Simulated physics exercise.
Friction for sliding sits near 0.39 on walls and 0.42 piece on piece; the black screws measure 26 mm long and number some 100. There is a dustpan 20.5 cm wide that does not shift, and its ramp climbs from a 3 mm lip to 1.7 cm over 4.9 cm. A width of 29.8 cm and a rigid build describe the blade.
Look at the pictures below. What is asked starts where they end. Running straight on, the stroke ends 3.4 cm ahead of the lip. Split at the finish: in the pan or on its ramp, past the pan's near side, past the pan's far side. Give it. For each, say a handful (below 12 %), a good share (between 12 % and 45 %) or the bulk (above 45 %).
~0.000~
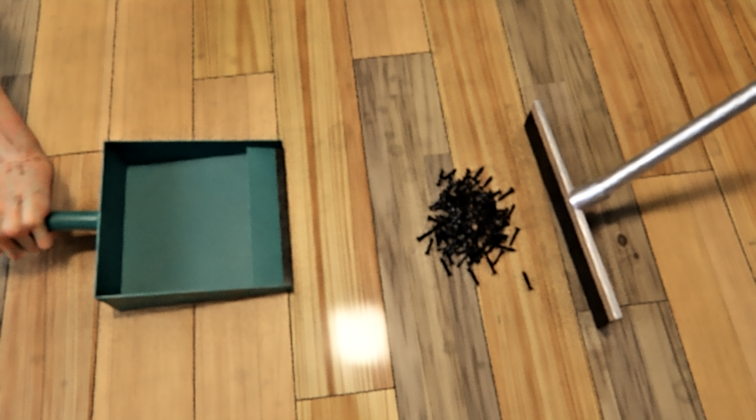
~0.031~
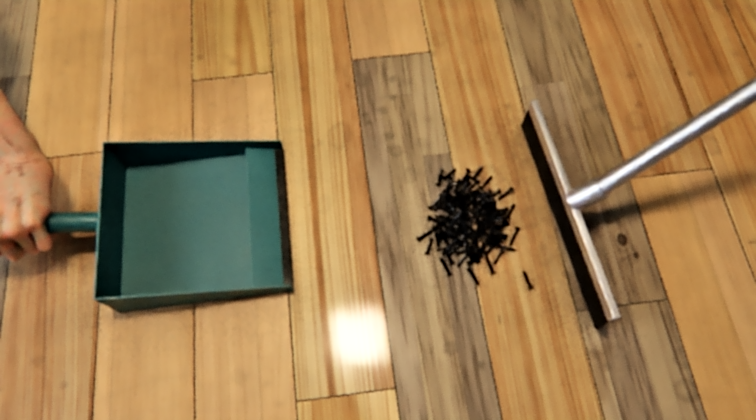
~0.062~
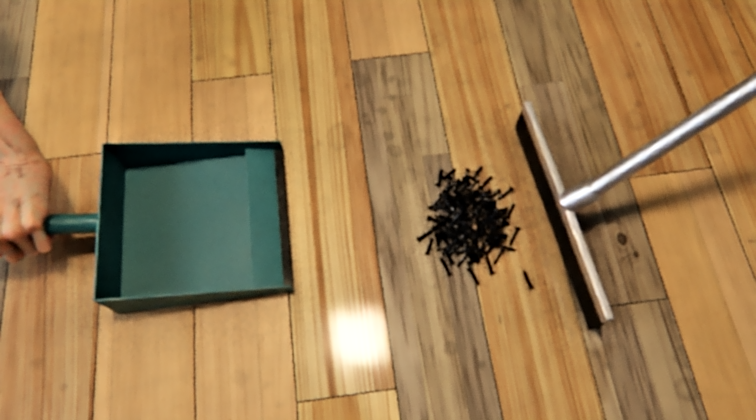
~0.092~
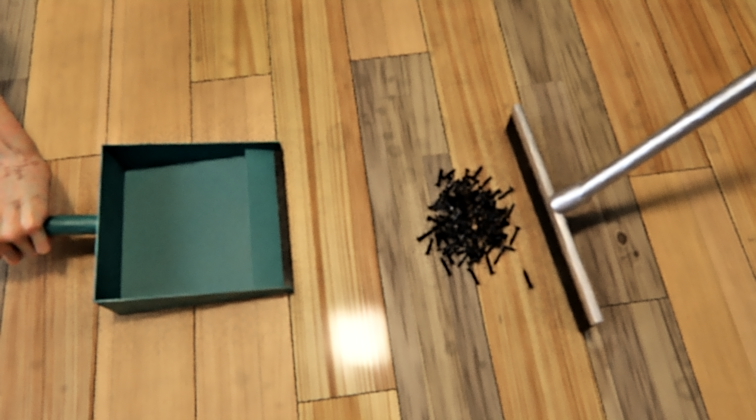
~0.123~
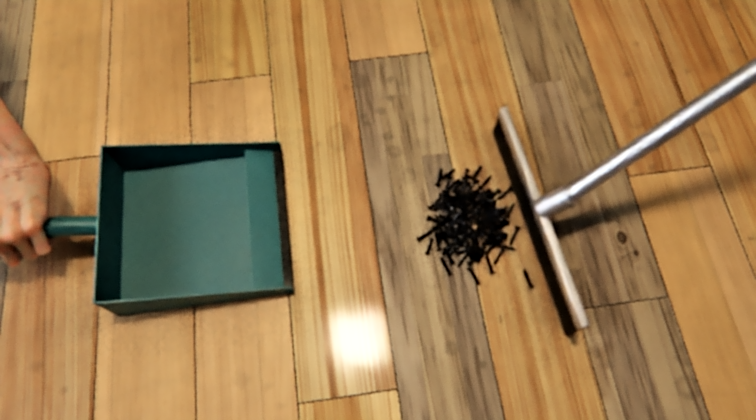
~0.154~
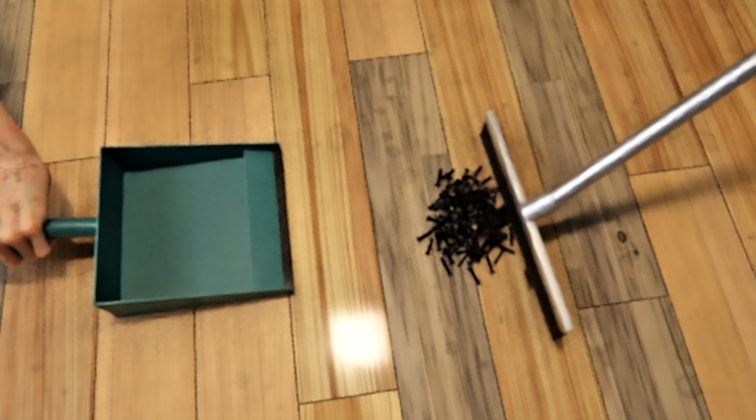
One by one: Pan: Low, near side: Medium, far side: Low.
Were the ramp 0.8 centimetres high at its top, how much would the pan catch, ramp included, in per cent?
Then about 5 per cent.
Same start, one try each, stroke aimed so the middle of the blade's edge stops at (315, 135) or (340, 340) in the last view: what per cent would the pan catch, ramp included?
Some 0 per cent on the first try, 5 per cent on the second.
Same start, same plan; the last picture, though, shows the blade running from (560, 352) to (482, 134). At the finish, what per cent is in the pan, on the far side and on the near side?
Per cent by place - pan 5, far side 0, near side 55.
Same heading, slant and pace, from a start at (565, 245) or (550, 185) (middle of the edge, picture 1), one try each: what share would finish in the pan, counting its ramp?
The two tries give some 10 % and some 5 %.
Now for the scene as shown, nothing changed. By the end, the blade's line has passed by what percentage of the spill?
Something like 0 per cent, roughly.
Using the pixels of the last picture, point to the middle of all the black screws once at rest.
Near (304, 265).
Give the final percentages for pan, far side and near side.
In per cent: Pan 5; near side 25; far side 0.
After 0.36 s, middle of the blade 17 cm from the lip; 0 % over the lip, far side 0 %, near side 15 %.
After 0.50 s, middle of the blade 9 cm from the lip; 0 % over the lip, far side 0 %, near side 20 %.
After 0.77 s, middle of the blade 5 cm from the lip; 5 % over the lip, far side 0 %, near side 25 %.
At rest (1.1 s), pan 5 %, near side 25 %, far side 0 %, in front of the lip or behind the blade 65 %.
